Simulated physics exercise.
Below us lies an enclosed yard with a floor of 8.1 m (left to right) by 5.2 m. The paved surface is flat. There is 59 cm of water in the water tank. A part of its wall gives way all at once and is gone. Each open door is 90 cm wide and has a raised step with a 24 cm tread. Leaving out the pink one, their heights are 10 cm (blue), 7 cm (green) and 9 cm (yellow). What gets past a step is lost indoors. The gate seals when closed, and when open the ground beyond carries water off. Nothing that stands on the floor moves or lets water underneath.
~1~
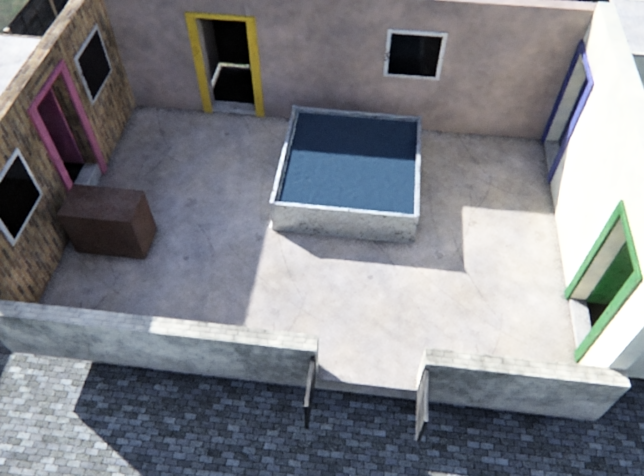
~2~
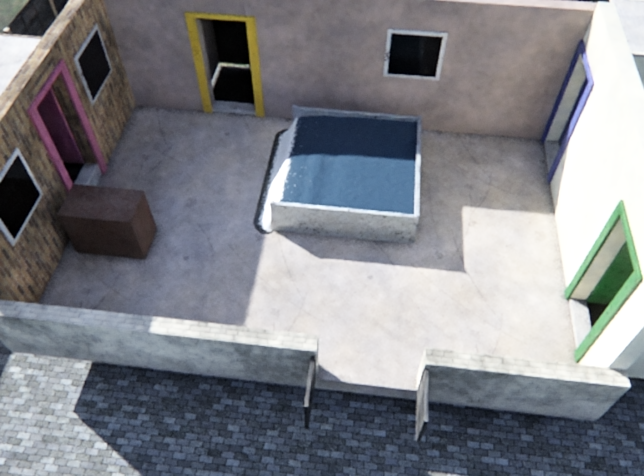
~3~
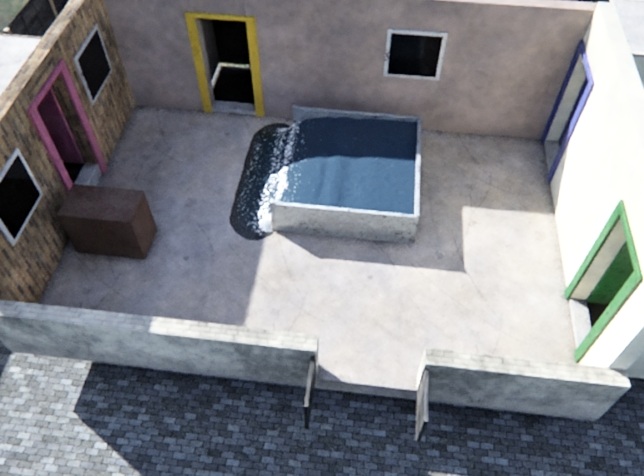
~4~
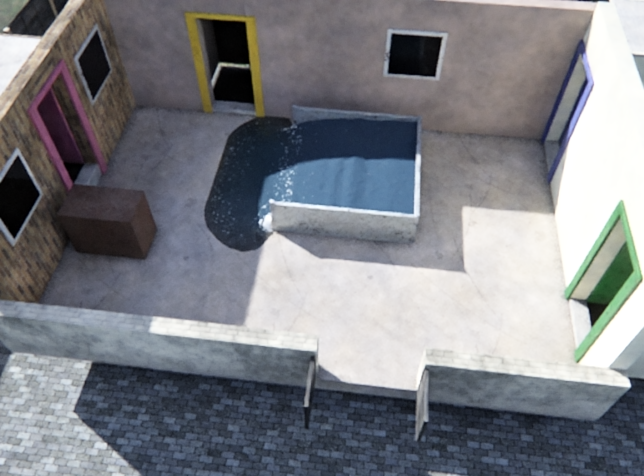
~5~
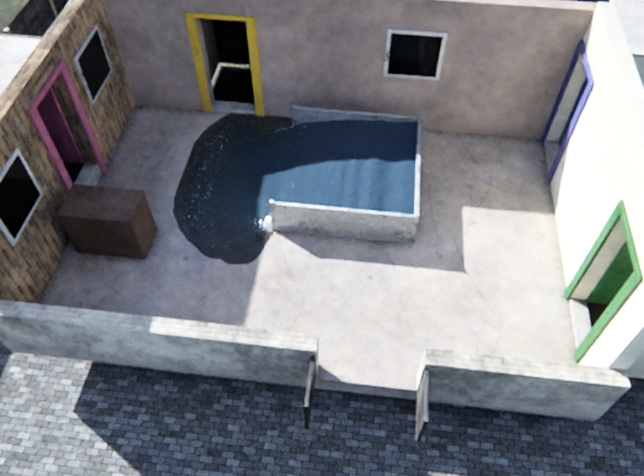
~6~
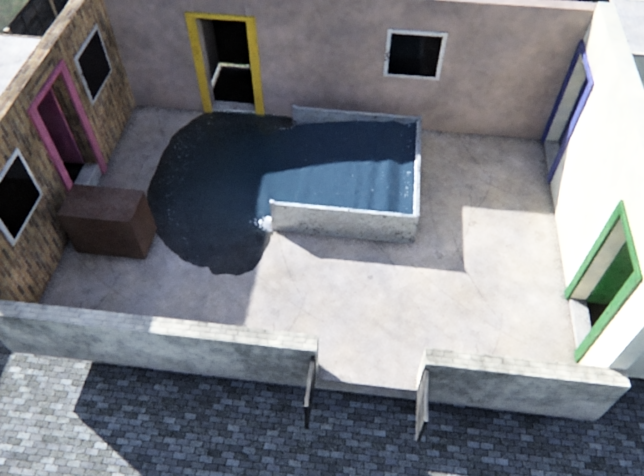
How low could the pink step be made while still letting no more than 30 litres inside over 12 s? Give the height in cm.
Some 28 cm above the ground.
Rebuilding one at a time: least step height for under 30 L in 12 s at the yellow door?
About 15 cm at yellow.
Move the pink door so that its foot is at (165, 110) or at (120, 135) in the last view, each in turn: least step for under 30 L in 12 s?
About 29 and 30 cm.
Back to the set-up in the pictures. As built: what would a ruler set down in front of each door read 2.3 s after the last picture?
In cm: Blue 0, green 0, pink 35, yellow 13.
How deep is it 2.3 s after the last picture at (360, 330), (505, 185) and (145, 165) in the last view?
About 0, 0 and 35 cm.
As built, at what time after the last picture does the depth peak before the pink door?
At about 1.8 s.
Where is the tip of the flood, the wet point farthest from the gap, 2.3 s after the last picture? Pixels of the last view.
At about (27, 329).
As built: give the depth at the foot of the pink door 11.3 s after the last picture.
Some 6.5 cm.
Then, 0.7 s after the last picture water covers 35 % of the floor, deepest (34 cm) near (107, 167); 29 cm at the pink door, 0 litres in over its 26 cm step.
Then, 2.3 s after the last picture water covers 40 % of the floor, deepest (36 cm) near (100, 181); 35 cm at the pink door, 32 litres in over its 26 cm step.
Then, 11.3 s after the last picture water covers 95 % of the floor, deepest (12 cm) near (158, 118); 7 cm at the pink door, 52 litres in over its 26 cm step.
At the pink door as built, the water peaked near 37 cm, 1.7 s after the last picture.
With a step of 25.5 cm, 57 litres would have come in within the 12 s; with 34.5 cm, 2 litres. So under 30 litres takes about 28 cm.
